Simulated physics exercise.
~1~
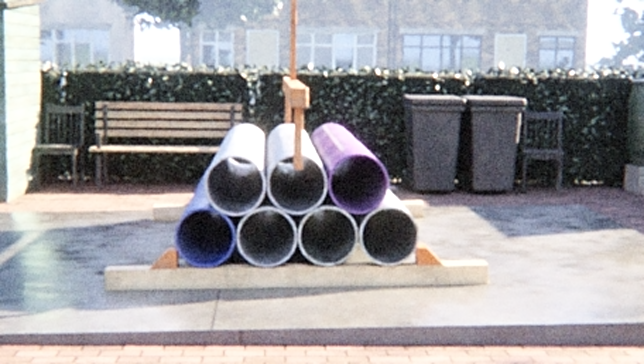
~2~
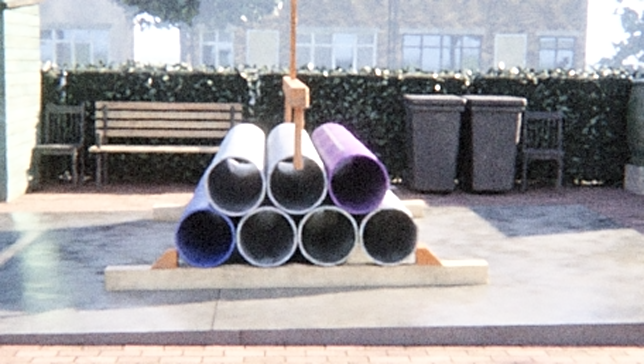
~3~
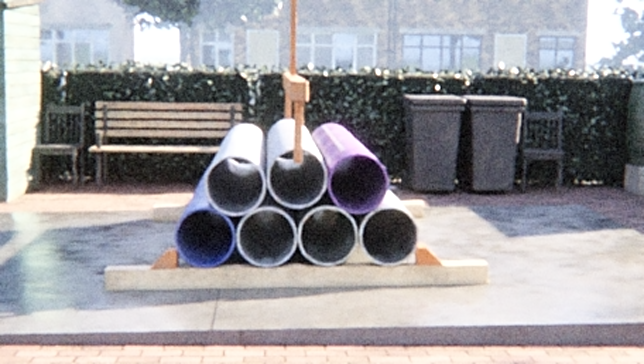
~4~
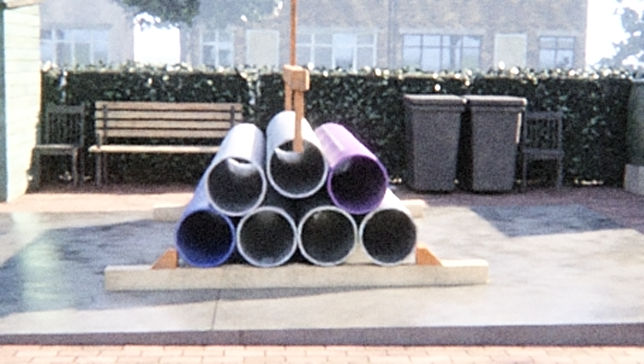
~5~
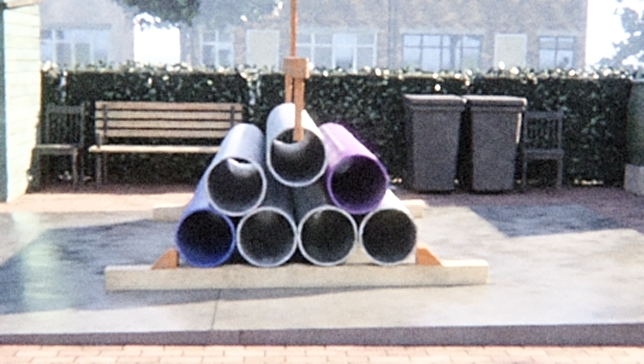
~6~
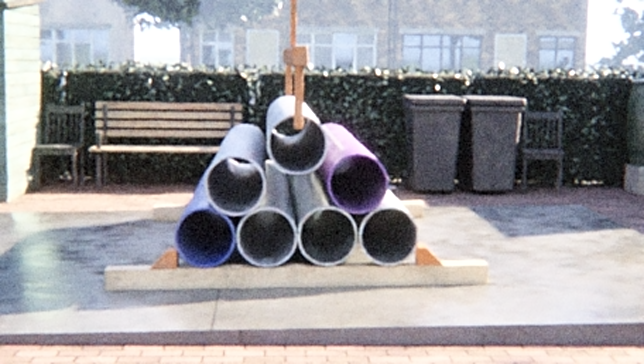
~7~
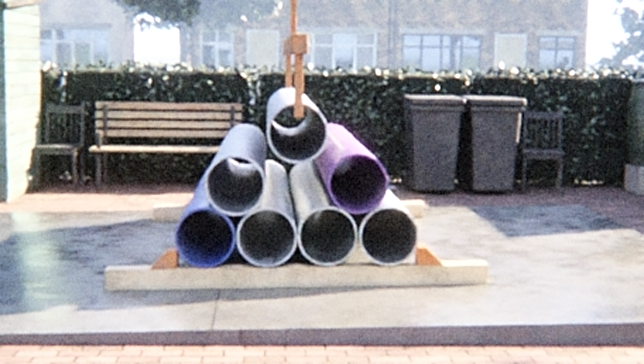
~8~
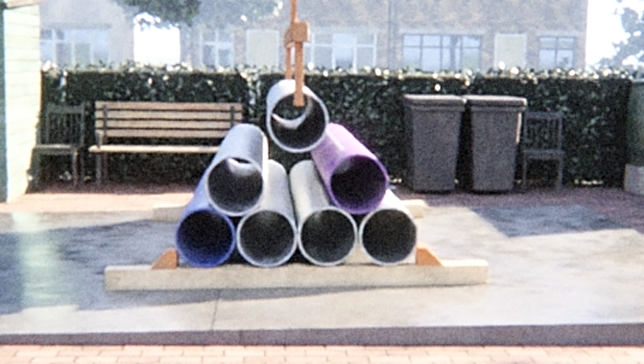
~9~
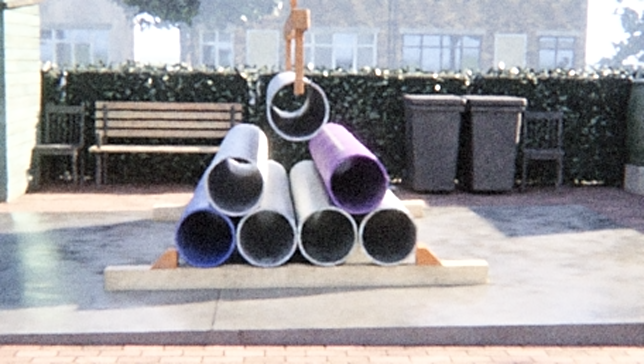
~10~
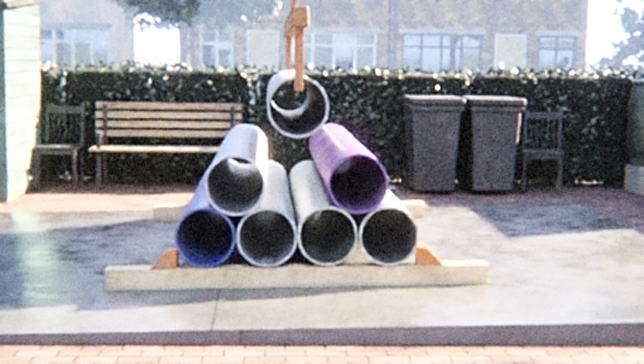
A grey pipe rises on an orange hoist from the stack, leaving the others still.
